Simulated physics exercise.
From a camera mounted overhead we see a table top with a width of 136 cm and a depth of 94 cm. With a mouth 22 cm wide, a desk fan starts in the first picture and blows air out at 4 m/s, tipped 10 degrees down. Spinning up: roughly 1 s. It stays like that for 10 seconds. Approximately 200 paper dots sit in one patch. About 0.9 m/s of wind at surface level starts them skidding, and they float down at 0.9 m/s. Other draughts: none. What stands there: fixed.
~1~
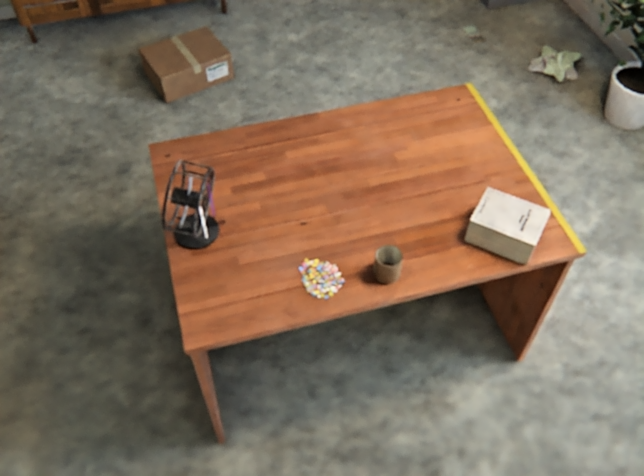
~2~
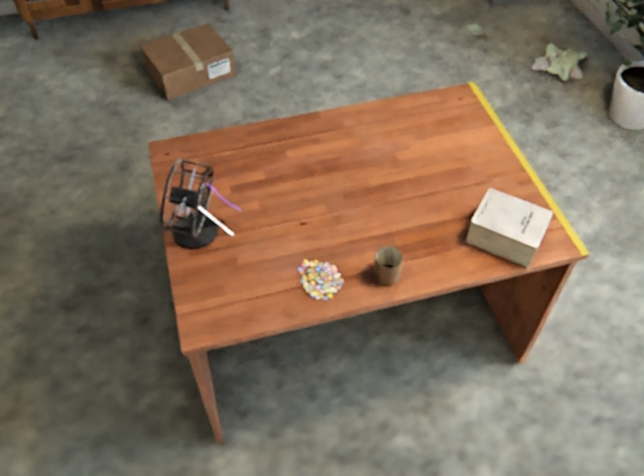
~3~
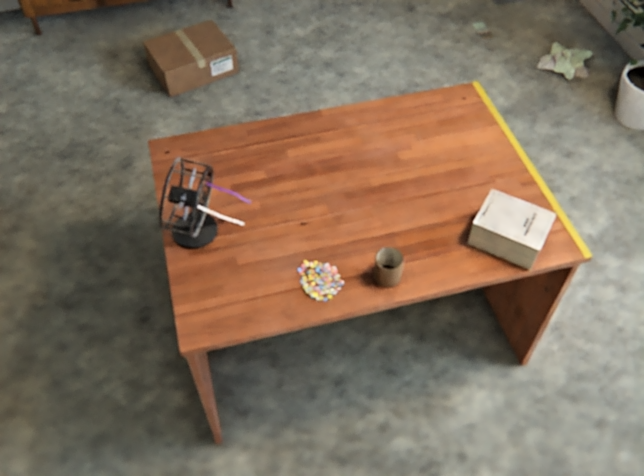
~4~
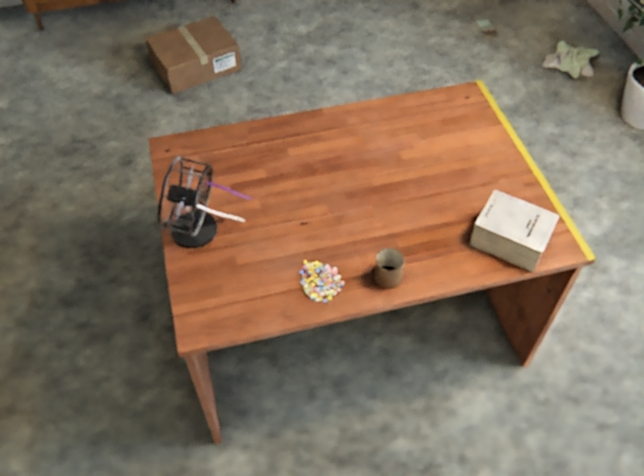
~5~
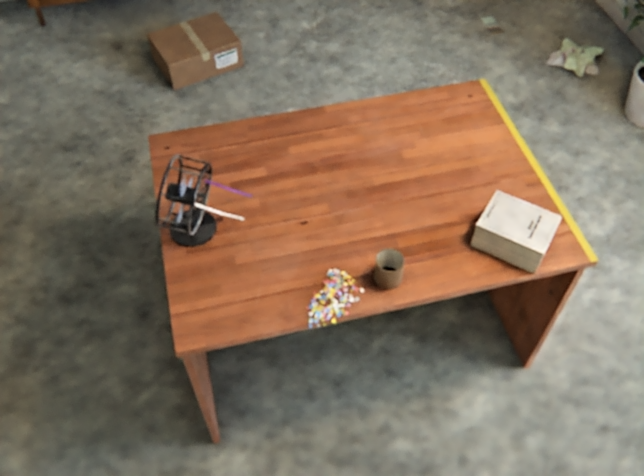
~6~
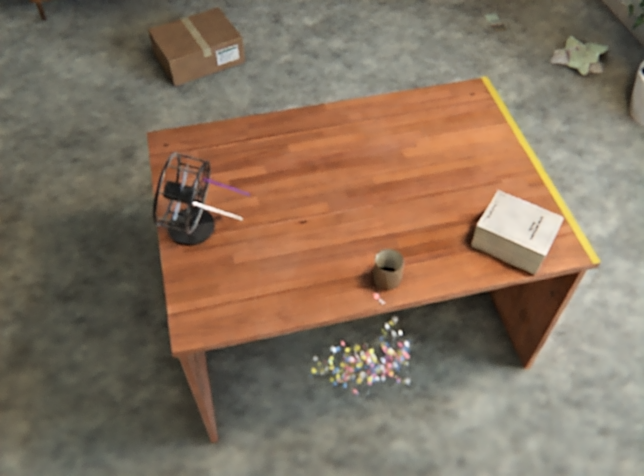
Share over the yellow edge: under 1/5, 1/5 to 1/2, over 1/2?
The portion is smaller than a fifth.
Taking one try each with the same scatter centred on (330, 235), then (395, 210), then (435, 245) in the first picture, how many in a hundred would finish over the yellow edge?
First try near 70 %, second near 100 %, third near 20 %.
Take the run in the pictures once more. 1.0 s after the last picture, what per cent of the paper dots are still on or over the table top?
I reckon some 0 %.
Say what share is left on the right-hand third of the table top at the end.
I'd estimate around 0 per cent.
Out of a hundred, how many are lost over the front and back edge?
About 100 % front, about 0 % back.
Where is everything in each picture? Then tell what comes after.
In the first frame, the middle of the paper dots is near (321, 279), none has stirred yet and the mouth of the desk fan is at (189, 199).
In the second frame, the middle of the paper dots is near (320, 280), none has stirred yet and the yellow edge is centred on (525, 158).
In the third frame, the middle of the paper dots is near (320, 281), none has stirred yet, the top of a mug is at (390, 258) and the top of a book is at (515, 218).
In the fourth frame, the middle of the paper dots is near (320, 282) and none has stirred yet.
In the fifth frame, the middle of the paper dots is near (333, 299), the farthest in sight from the desk fan is at (362, 290) and about 90 % have left their places.
In the sixth frame, the middle of the paper dots is near (393, 339), the farthest in sight from the desk fan is at (406, 355) and all have left their places.
Then, 1.0 s after the last picture, 0 % are on the move or not yet settled, 0 % are over the yellow edge.
Then, 2.2 s after the last picture, 0 % are on the move or not yet settled, 0 % are over the yellow edge.
Then, 4.6 s after the last picture, 0 % are on the move or not yet settled, 0 % are over the yellow edge.
Then, 9.1 s after the last picture, at the end, 0 % are over the yellow edge.
